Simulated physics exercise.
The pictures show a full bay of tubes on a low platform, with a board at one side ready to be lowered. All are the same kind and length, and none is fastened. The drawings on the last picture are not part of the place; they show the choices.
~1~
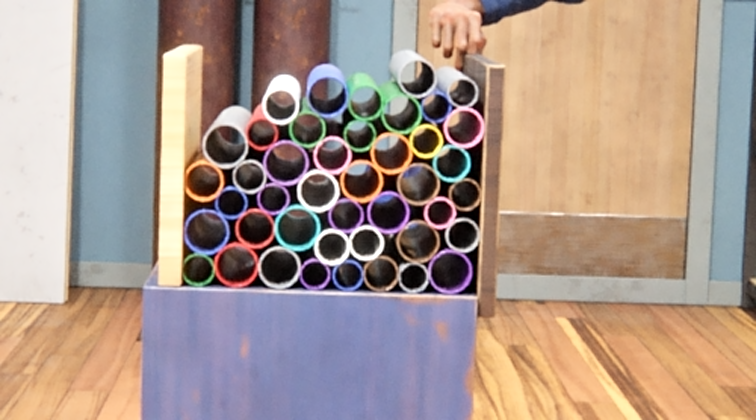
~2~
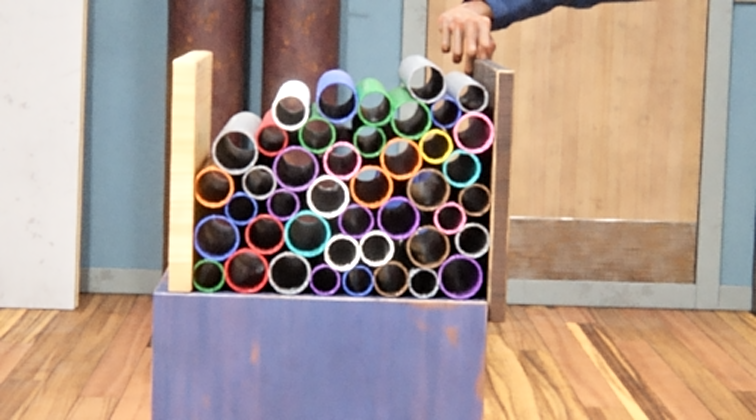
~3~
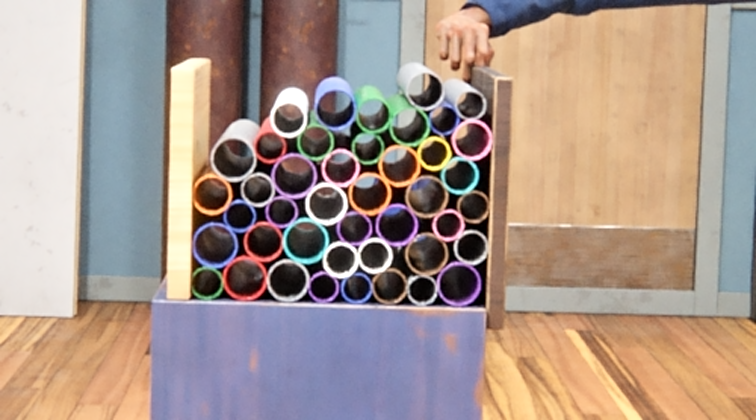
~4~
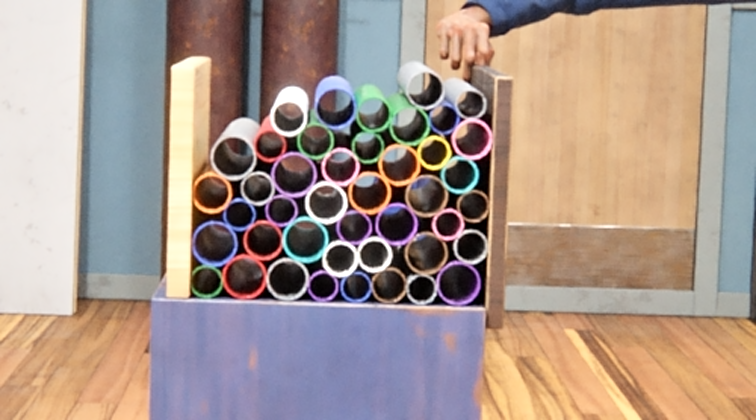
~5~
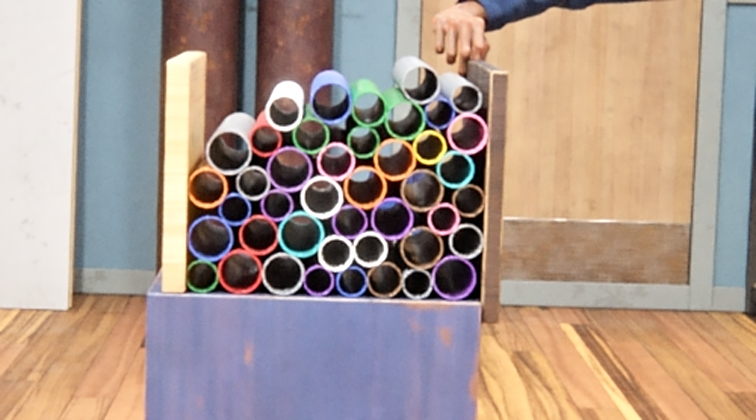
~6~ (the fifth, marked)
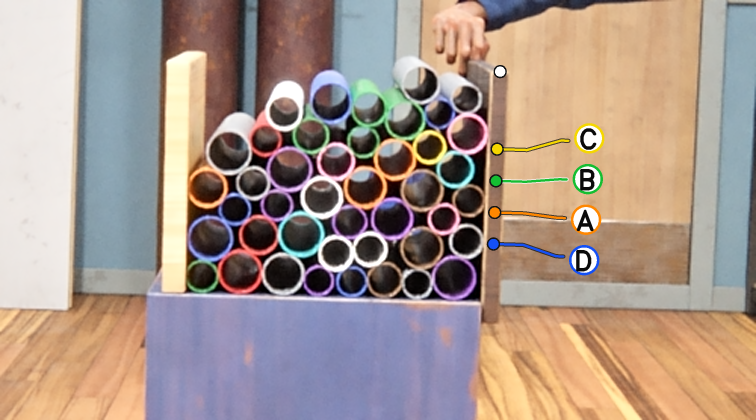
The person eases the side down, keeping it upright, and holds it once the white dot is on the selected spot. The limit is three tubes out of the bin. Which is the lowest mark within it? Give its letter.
The lowest mark that will do is C.
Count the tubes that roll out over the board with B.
With B, four.
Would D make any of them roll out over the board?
At D: Yes.
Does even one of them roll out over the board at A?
At A: Yes.
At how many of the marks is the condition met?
The number is one.
On the marked copy, A at (494, 212); B at (496, 181); C at (497, 149); D at (493, 244); the white dot at (500, 72).
Taking C. A third of the way, top of the board (489, 114).
Two thirds of the way, top of the board (487, 148).
When it is over, top of the board (487, 148), one out over the board.
As for the rest, A more than three out over the board; B four out over the board; D more than three out over the board.
